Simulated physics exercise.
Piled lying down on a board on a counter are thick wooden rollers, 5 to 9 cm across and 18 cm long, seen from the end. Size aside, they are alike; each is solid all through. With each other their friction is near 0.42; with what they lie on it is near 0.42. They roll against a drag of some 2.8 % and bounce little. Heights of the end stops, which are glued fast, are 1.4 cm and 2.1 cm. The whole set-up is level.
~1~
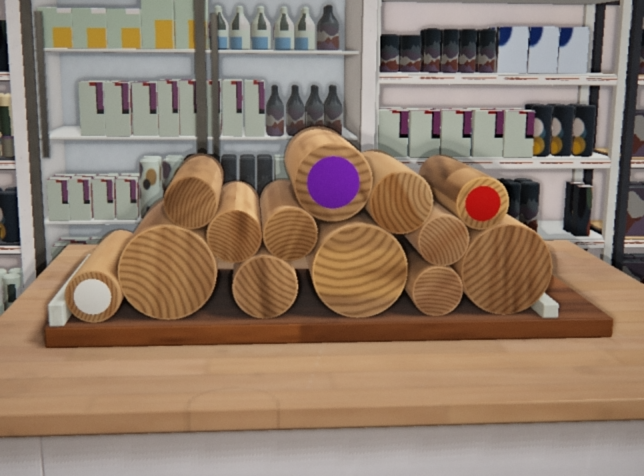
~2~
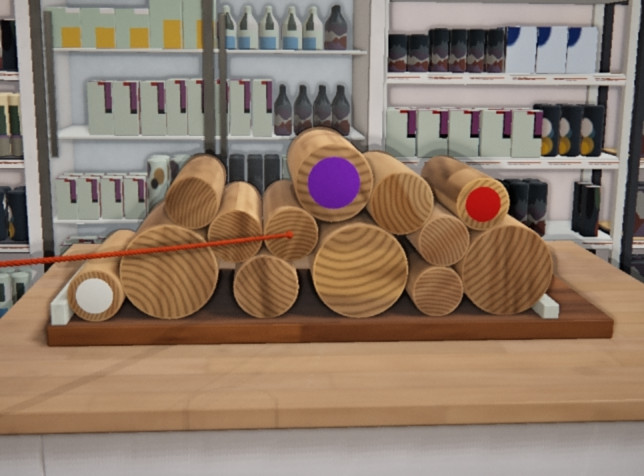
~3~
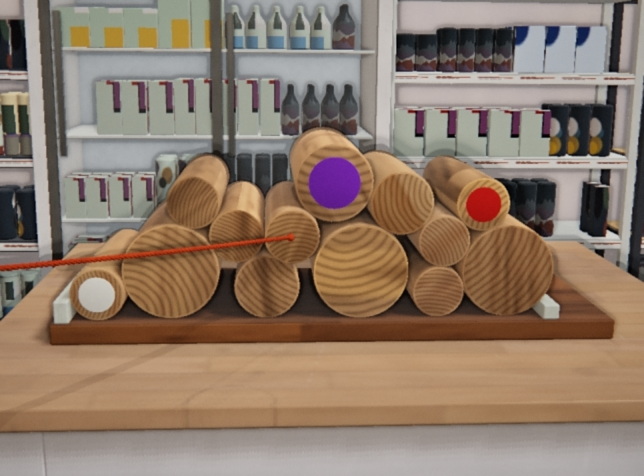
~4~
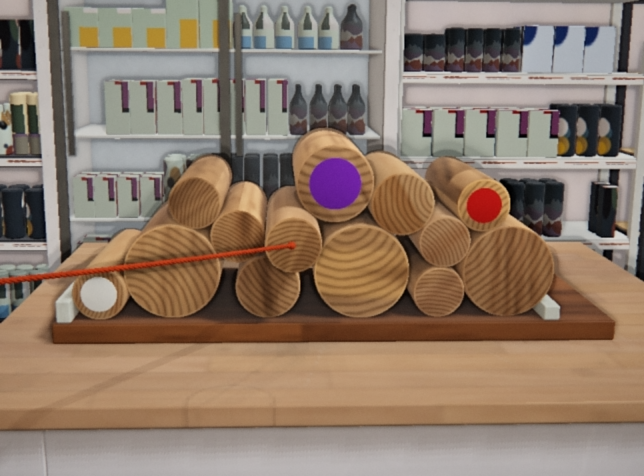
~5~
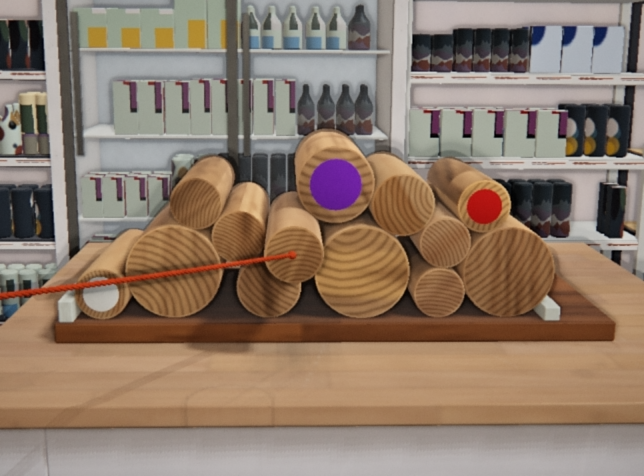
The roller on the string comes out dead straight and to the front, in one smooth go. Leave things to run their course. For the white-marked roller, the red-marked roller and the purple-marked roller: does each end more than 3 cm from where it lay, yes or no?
White: No, red: No, purple: Yes.
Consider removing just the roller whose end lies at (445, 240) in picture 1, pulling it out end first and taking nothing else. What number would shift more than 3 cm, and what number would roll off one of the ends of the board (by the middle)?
Then 0 shift and 0 get out.
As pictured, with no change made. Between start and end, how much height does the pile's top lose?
About 3 cm.
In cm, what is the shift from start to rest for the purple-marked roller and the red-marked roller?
Purple-marked roller: 4, red-marked roller: 0.
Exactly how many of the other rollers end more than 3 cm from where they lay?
The number is 1.
Then, 0.37 s after the last picture, 0 now displaced over 3 cm; white in place; red in place; purple 0.8 cm left and 1 cm down.
Then, 0.44 s after the last picture, 1 now displaced over 3 cm; white in place; red in place; purple 2.8 cm left and 2.3 cm down.
Then, 0.52 s after the last picture, 1 now displaced over 3 cm; white in place; red in place; purple 3.2 cm left and 2.7 cm down.
All still, 0.7 s past the final picture, 1 moved over 3 cm; not one off the ends of the board; white in place; red in place; purple 3.2 cm left and 2.8 cm down; top of the pile 16 cm high, from 18 cm.
